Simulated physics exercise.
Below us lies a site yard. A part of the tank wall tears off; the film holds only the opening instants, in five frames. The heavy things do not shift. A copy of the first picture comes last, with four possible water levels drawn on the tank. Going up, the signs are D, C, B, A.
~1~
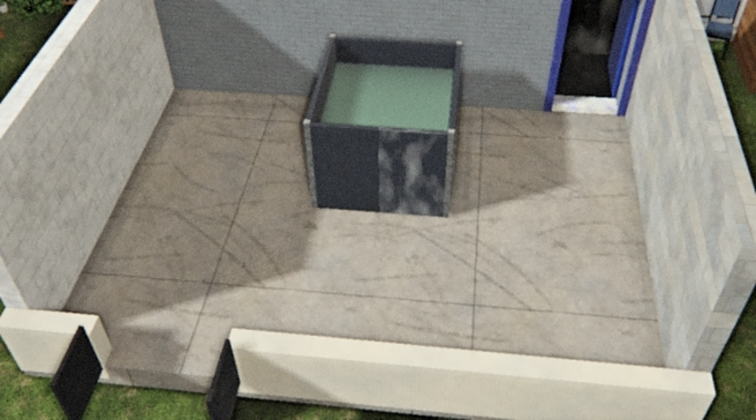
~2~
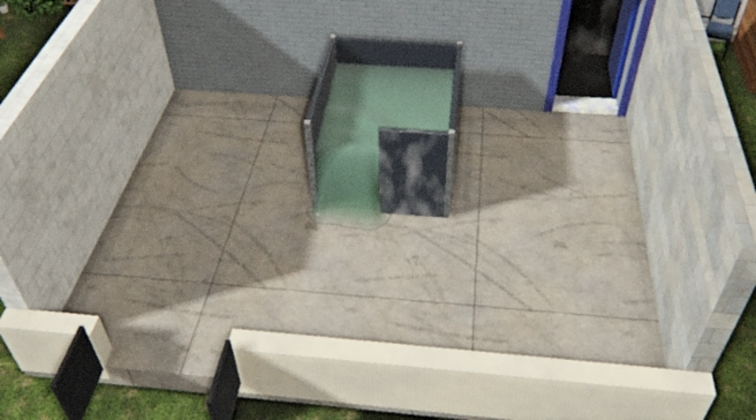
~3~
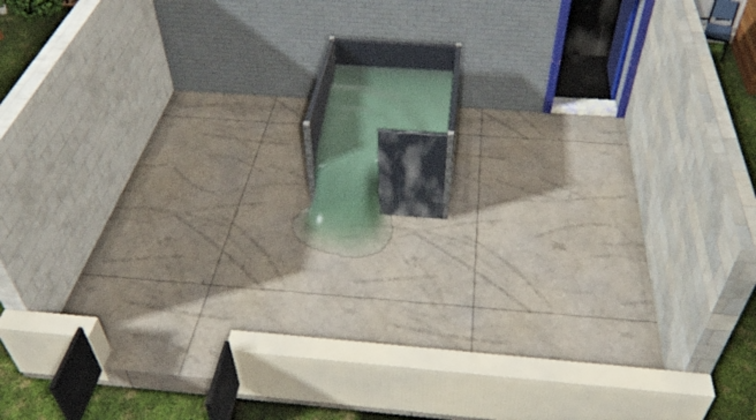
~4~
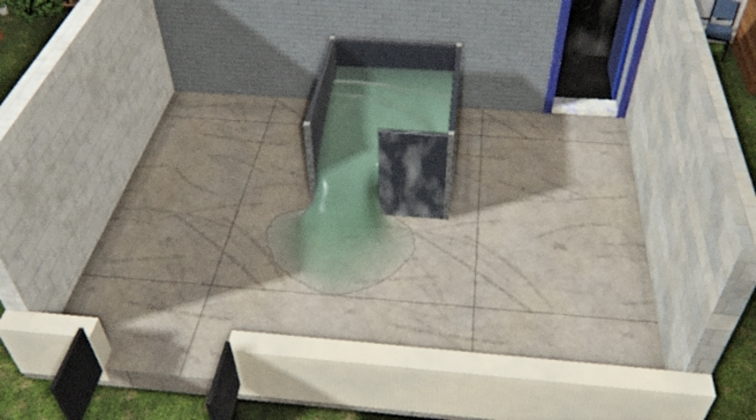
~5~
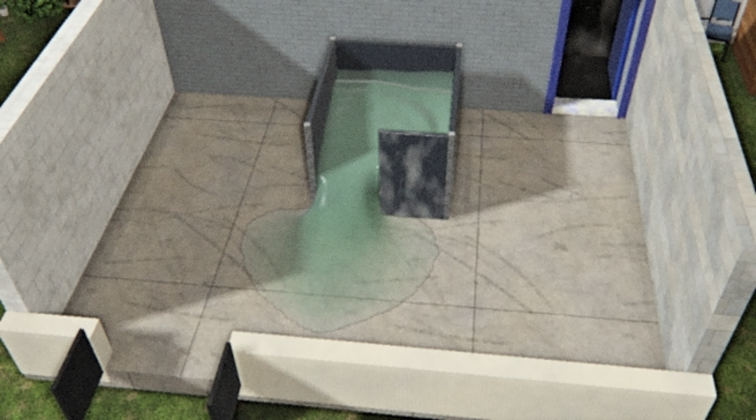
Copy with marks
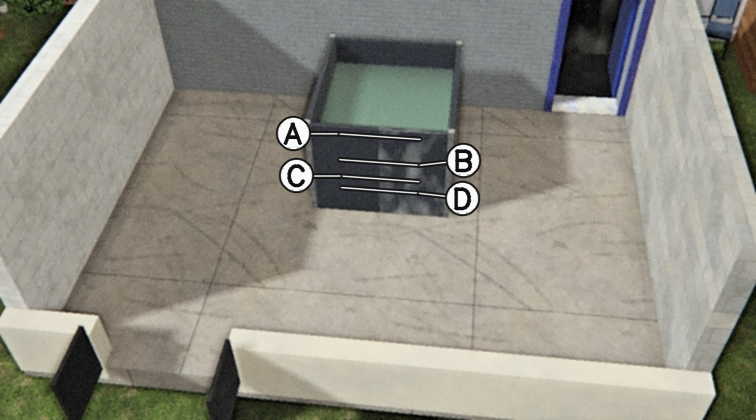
Green water pouring from a dark tank through an opening at its front left and spreading across a walled yard's paved floor.
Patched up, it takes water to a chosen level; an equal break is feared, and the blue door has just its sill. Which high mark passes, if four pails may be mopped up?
B.
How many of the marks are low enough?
Three.
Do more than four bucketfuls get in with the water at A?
Yes, that goes wrong.
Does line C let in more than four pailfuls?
No, not at all.
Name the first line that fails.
That is line A.
On the marked copy, A at (378, 136); B at (379, 162); C at (379, 178); D at (379, 190); from the bottom up D, C, B, A.
For line A, about 8 bucketfuls get in.
For line B, a splash gets over, under a bucket.
For line C, nothing gets over.
For line D, nothing gets over.
